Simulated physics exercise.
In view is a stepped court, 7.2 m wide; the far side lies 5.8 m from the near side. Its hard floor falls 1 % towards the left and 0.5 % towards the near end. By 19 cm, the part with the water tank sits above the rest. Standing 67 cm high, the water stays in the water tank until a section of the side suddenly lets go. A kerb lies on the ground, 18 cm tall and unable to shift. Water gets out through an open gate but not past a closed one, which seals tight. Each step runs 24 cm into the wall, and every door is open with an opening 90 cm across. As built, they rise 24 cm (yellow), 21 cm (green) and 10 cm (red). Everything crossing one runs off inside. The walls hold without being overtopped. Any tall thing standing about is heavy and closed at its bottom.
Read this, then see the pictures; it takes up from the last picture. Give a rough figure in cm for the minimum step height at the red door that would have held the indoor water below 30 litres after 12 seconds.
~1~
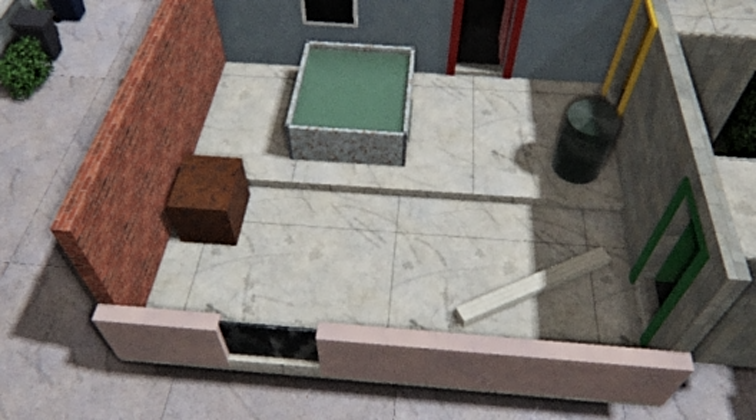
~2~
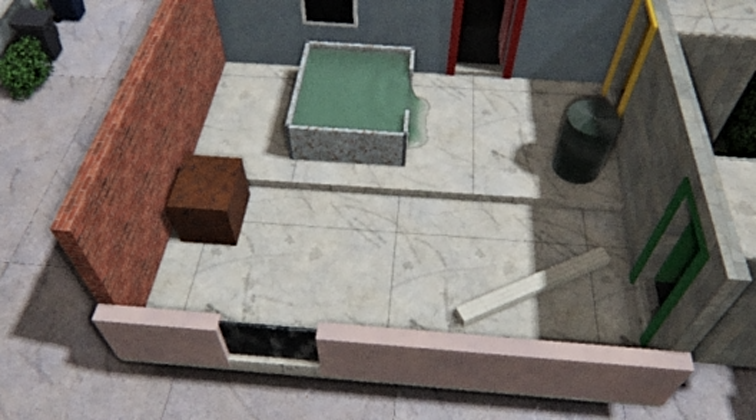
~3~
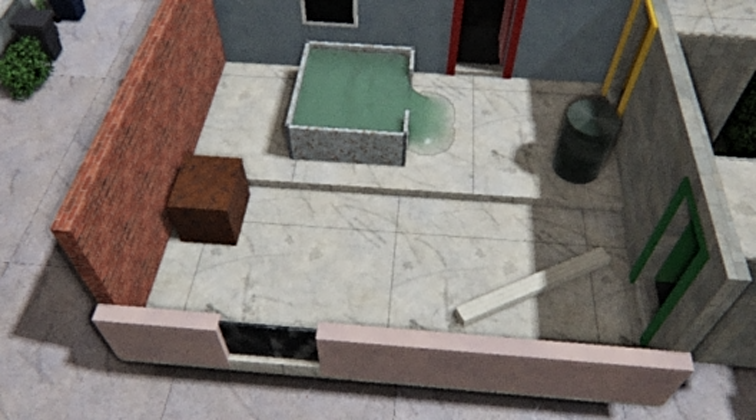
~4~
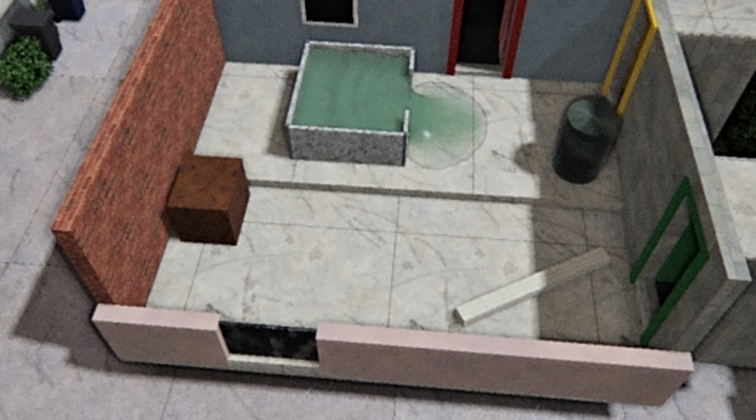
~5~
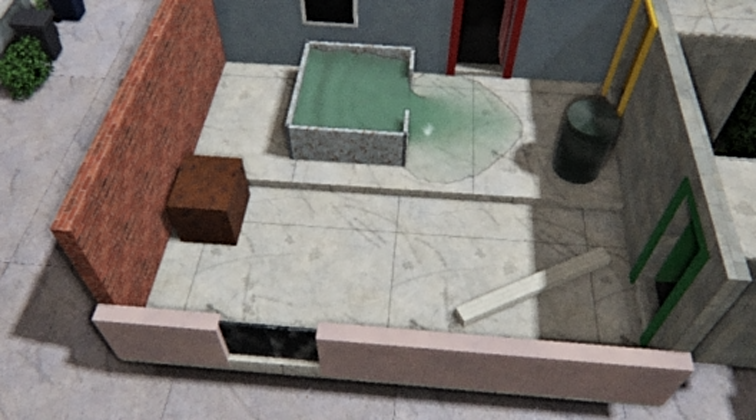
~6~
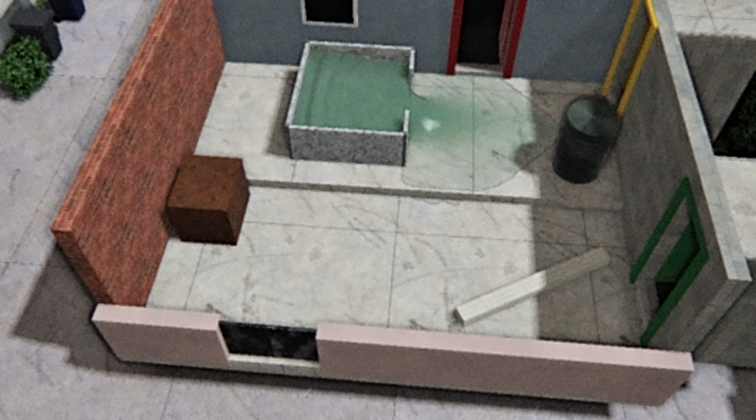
11.5 cm.
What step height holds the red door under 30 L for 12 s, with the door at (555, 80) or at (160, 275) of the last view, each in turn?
In turn: Roughly 17 cm, roughly 14.0 cm.
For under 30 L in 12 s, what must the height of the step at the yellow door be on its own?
Yellow door, minimum about 25 cm.
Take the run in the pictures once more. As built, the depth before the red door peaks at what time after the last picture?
Near 1.0 seconds.
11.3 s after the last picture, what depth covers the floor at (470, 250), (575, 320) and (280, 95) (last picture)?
About 7, 4 and 0 cm.
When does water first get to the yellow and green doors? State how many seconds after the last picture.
Yellow: 0.3 s; green: 1.4 s.
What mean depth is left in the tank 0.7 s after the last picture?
Average depth: Approx. 45 cm.
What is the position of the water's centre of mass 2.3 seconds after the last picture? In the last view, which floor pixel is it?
The water is centred around (453, 134) in the last picture's pixels.
Then, 0.7 s after the last picture water covers 25 % of the floor, deepest (34 cm) near (418, 120); 16 cm at the red door, 0 litres in over its 10 cm step.
Then, 2.3 s after the last picture water covers 35 % of the floor, deepest (28 cm) near (599, 110); 11 cm at the red door, 18 litres in over its 10 cm step.
Then, 11.3 s after the last picture water covers 85 % of the floor, deepest (21 cm) near (187, 191); 6 cm at the red door, 51 litres in over its 10 cm step.
At the red door as built, the water peaked near 16 cm, 0.9 s after the last picture.
Run again over the same 12 s with other heights there, 59 litres in over 9.5 cm, 15 litres over 13 cm. The limit of 30 litres is kept from about 11.5 cm up.
